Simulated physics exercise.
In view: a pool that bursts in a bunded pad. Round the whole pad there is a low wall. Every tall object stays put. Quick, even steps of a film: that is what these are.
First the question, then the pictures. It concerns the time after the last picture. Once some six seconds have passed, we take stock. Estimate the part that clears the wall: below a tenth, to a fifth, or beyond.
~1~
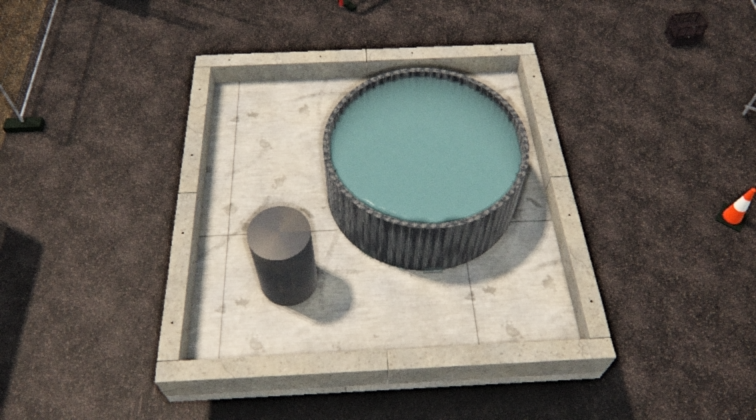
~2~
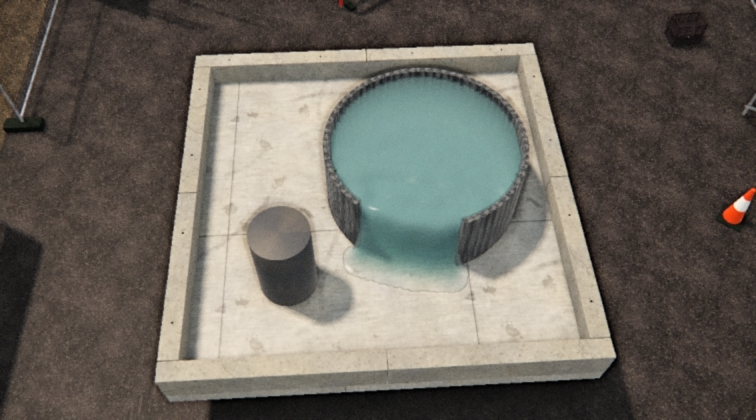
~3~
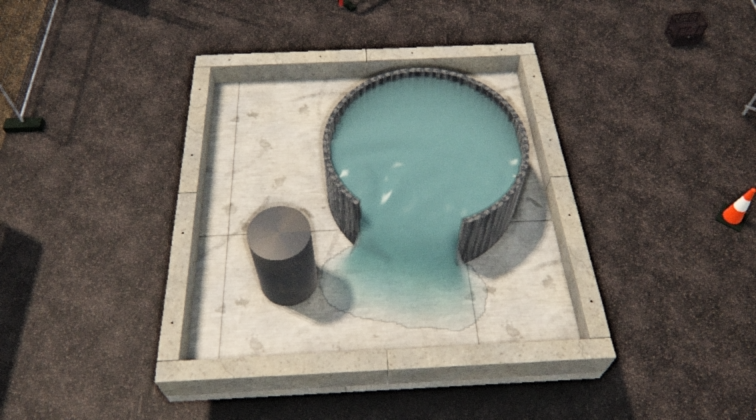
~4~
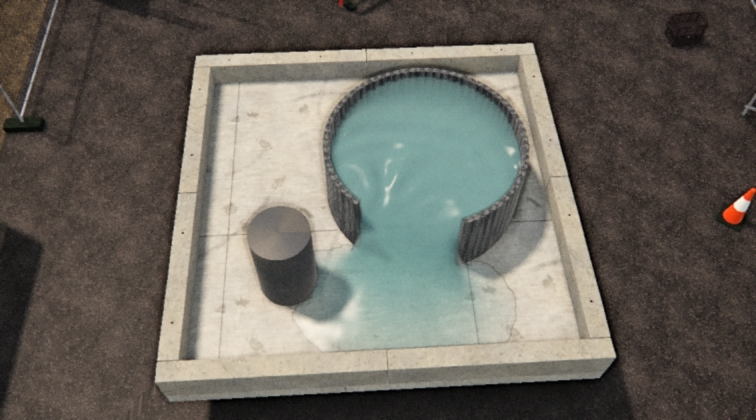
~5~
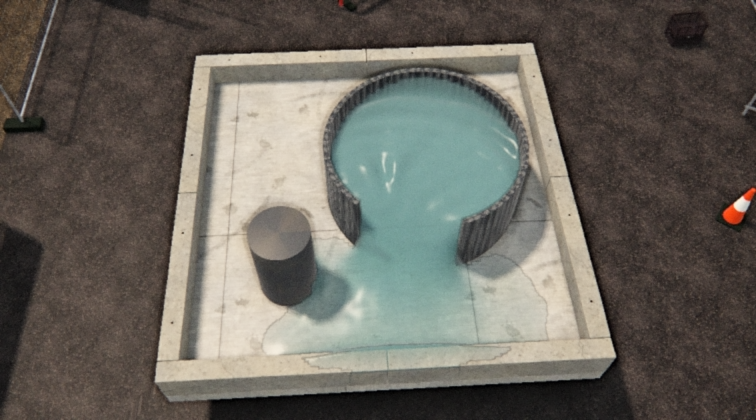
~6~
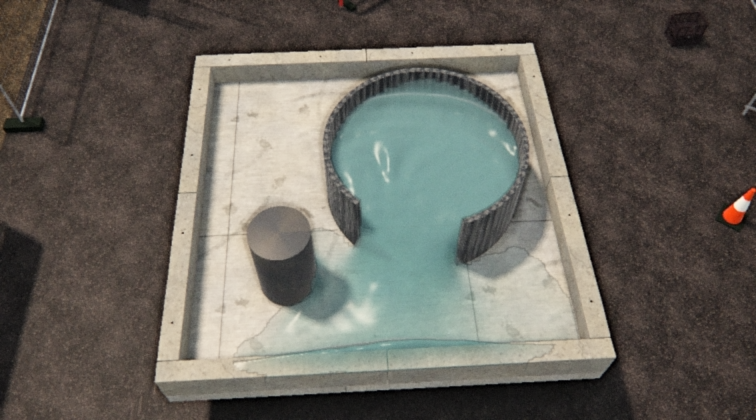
The overflow is in the tenth-to-fifth band.
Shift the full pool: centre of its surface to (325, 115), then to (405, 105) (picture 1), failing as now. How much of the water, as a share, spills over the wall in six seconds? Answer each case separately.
8 %, then 10 %.
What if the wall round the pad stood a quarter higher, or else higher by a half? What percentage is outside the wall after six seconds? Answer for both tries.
6 % and 2 %.
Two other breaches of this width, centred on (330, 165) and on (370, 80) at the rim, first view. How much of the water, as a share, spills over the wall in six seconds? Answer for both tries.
You'd see close to 10 per cent in the first try and close to 18 per cent in the second.
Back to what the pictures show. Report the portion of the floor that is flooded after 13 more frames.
My guess is around 80 in a hundred.
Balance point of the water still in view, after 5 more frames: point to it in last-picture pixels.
I'd point to (408, 235).
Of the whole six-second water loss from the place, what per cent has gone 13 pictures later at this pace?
Note - share reached: 85 %.
A moment on, water covers 35 % of the floor; the low wall has let 1 % over.
Next, water covers 40 % of the floor; the low wall has let 4 % over.
Then, water covers 70 % of the floor; the low wall has let 13 % over.
Later, water covers 80 % of the floor; the low wall has let 15 % over.
In the end, water covers 80 % of the floor; the low wall has let 15 % over.
